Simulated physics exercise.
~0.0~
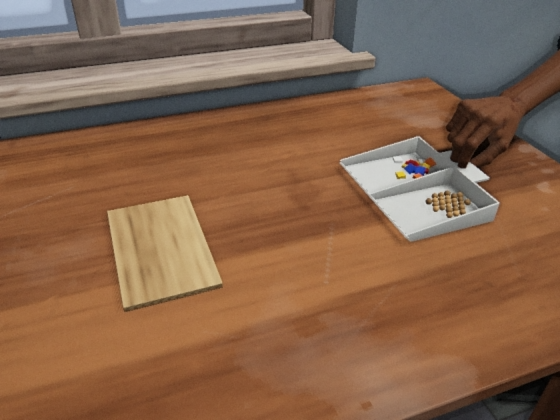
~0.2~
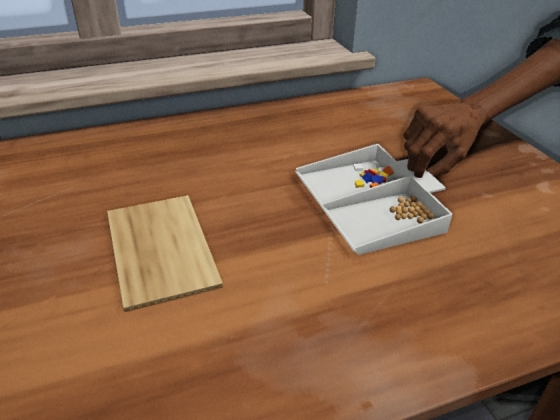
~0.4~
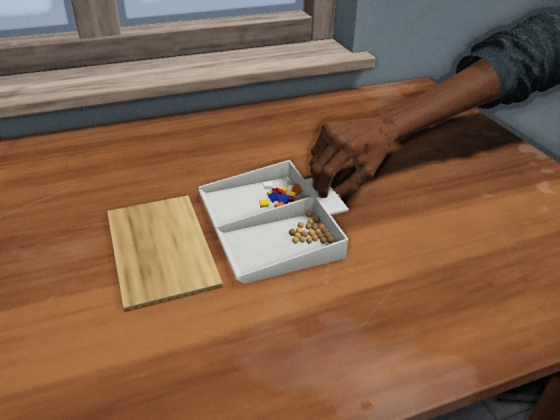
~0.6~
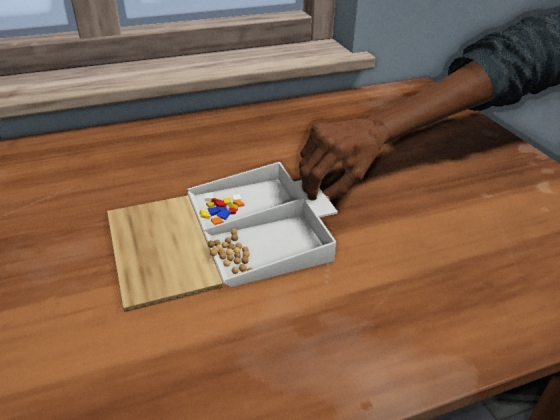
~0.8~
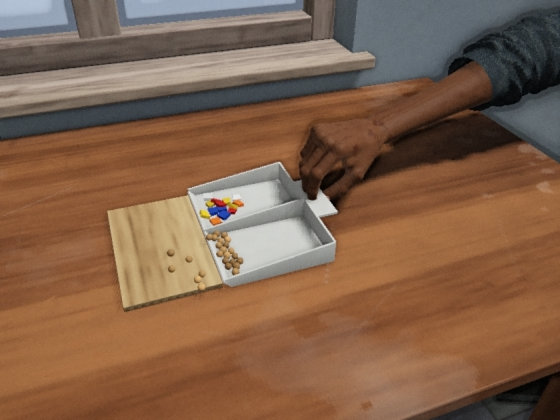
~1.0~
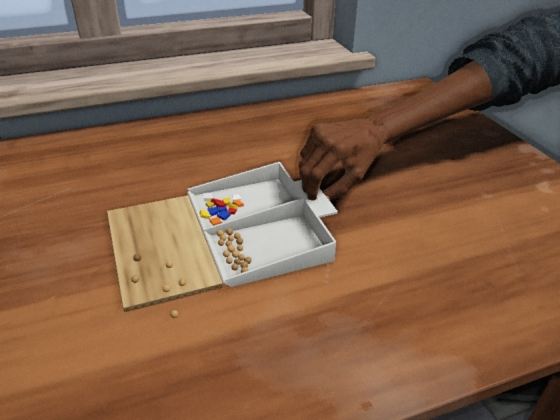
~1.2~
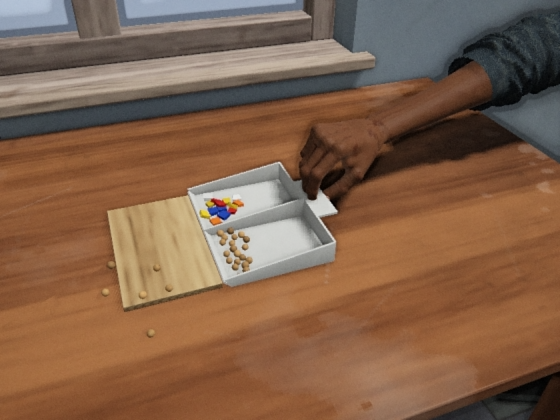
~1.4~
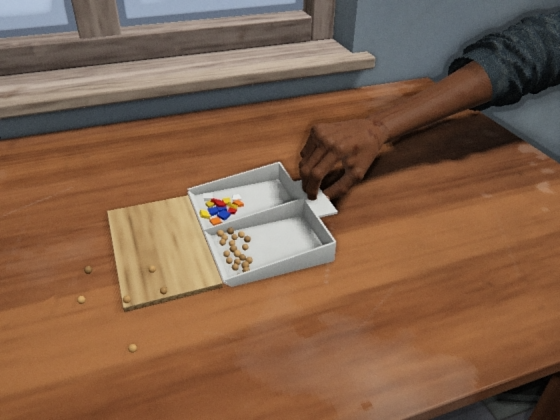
To begin with, a hand at the right grips a white two-part tray on a wooden table, with small round tan balls in the nearer section and colourful pieces in the farther one. The hand slides the tray left towards a flat wooden board. The tray stops against the board's edge, and both batches shift forward to the low front rim. Several tan balls then spill over onto the board and roll left, some dropping onto the table. Finally, the hand still holds the tray, most tan balls remain inside, and all the colourful pieces stay in.
